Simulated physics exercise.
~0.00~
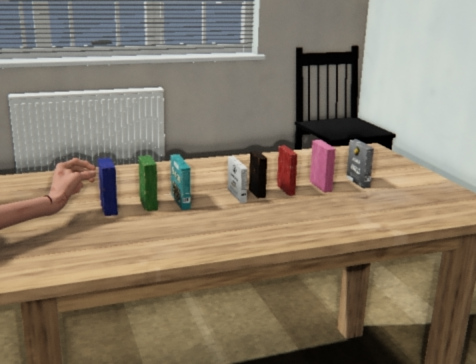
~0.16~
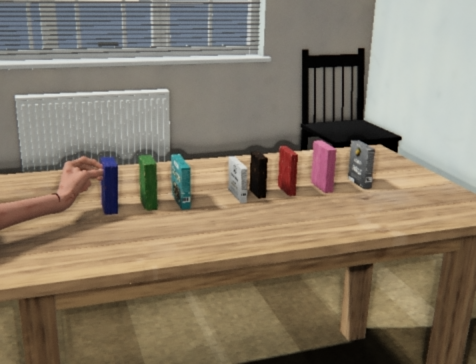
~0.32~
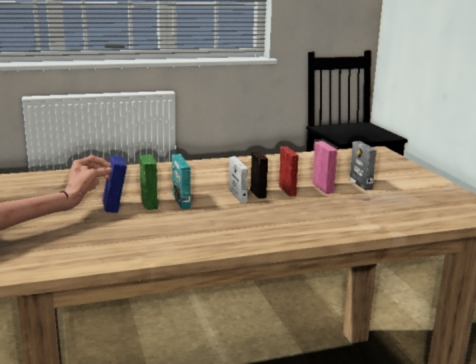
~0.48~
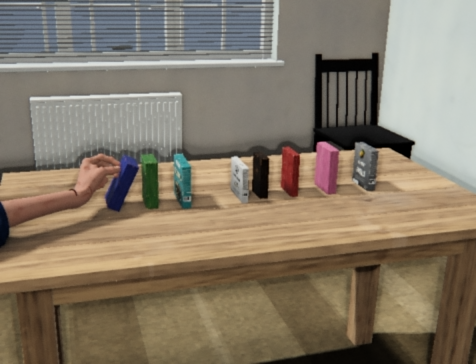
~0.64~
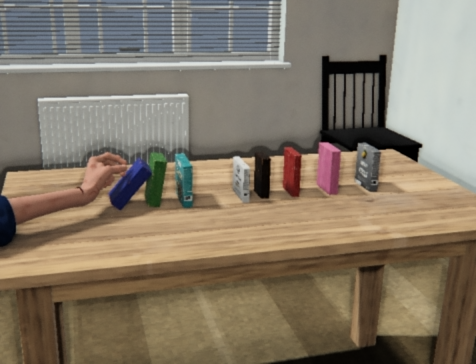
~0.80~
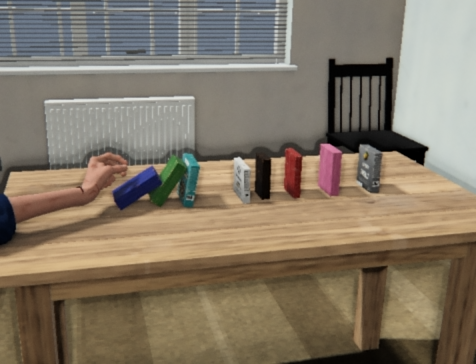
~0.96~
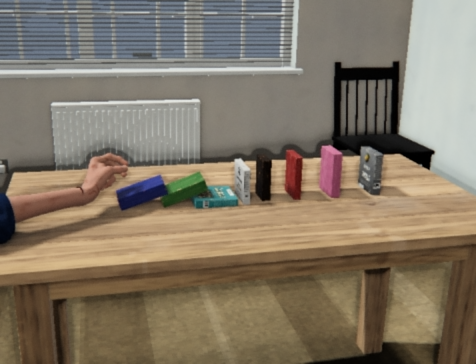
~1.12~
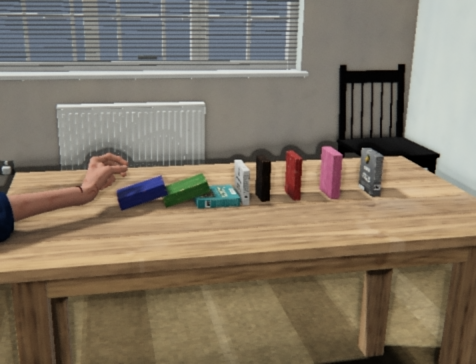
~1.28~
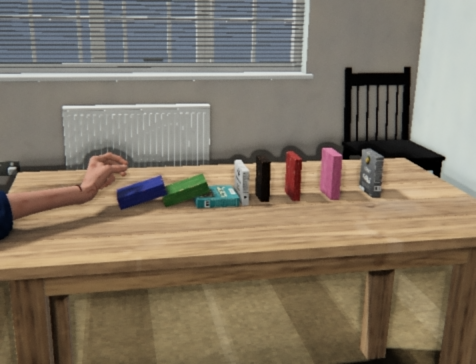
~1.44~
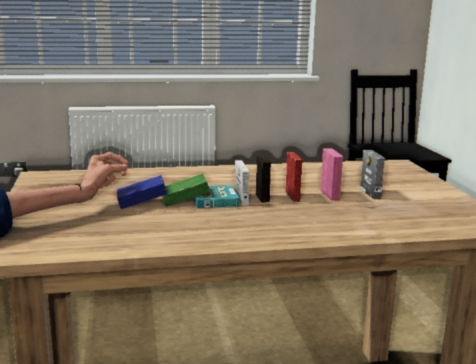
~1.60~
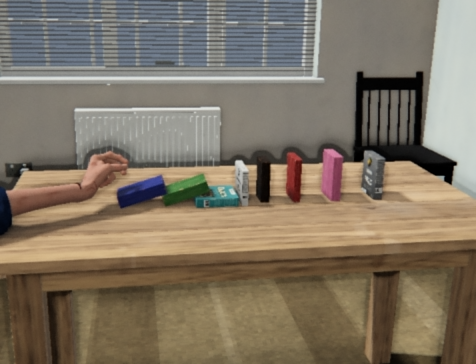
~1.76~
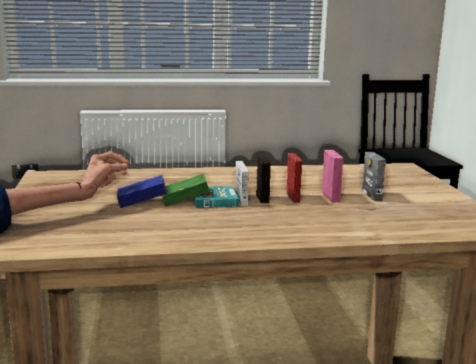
A blue block, tipped by a hand, topples the green and turquoise ones; five stay standing.
